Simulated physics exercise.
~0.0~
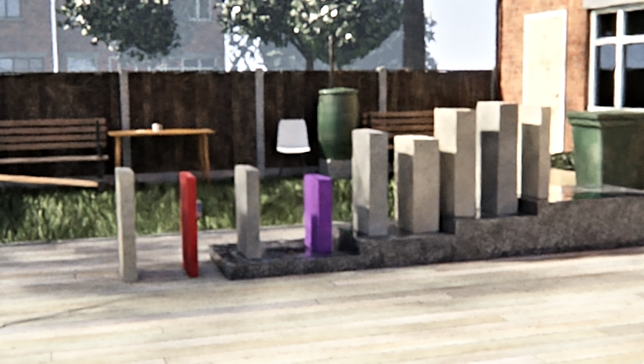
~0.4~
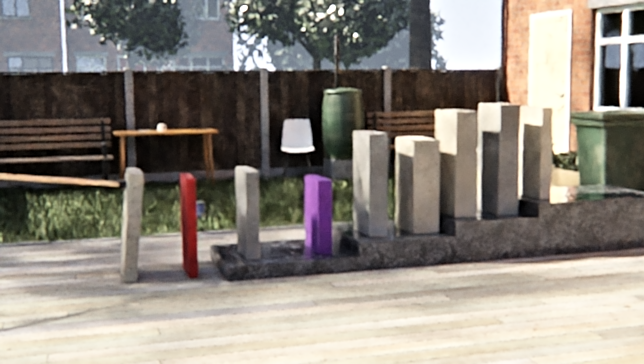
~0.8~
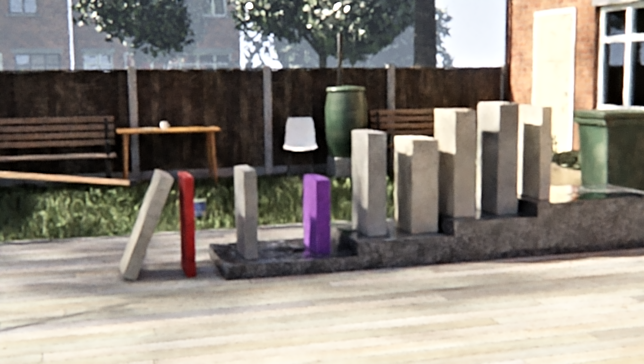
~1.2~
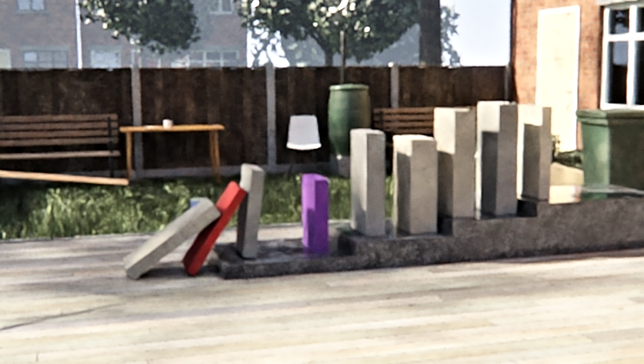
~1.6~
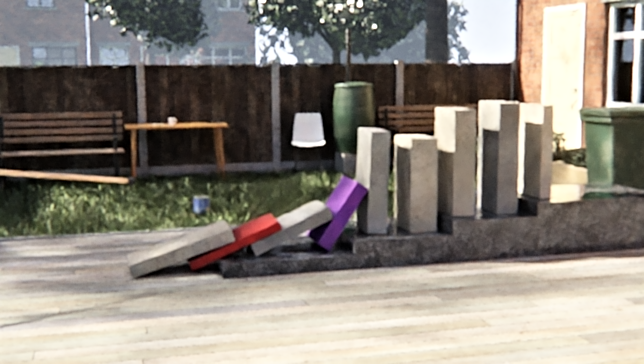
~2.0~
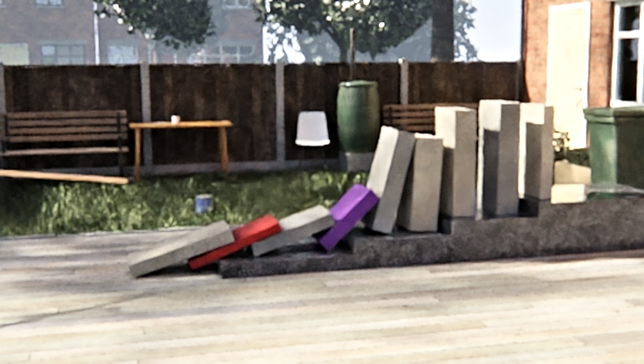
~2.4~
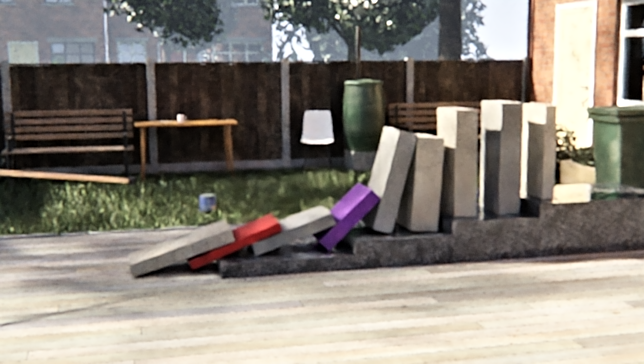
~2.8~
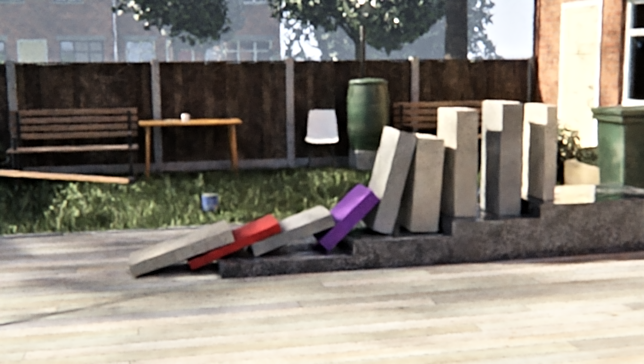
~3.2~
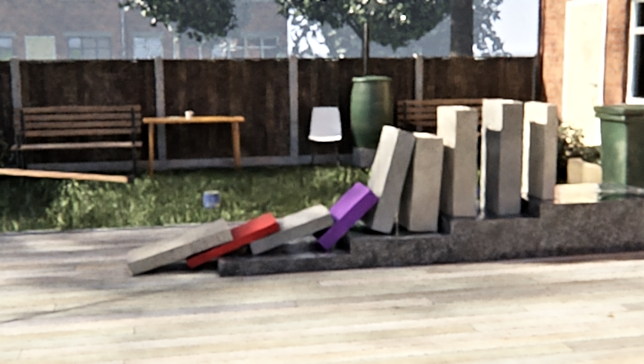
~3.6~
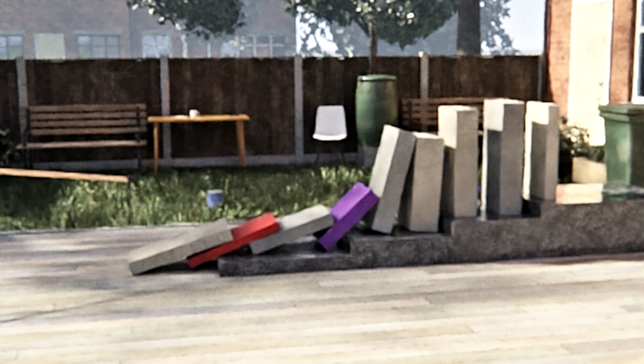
A paved patio beside a brick house is seen from the front, with a wooden fence, benches, a table and a white chair behind a strip of grass. Nine upright slabs, mostly grey, run from the left up low stone steps to the right, with a red one second and a purple one fourth. The first slab tips right into the red one, which knocks the third against the purple. The purple slab tilts onto the taller grey one, which leans on its neighbour. There everything stops, with the three leftmost slabs down, the purple propped aslant and the rest still standing.
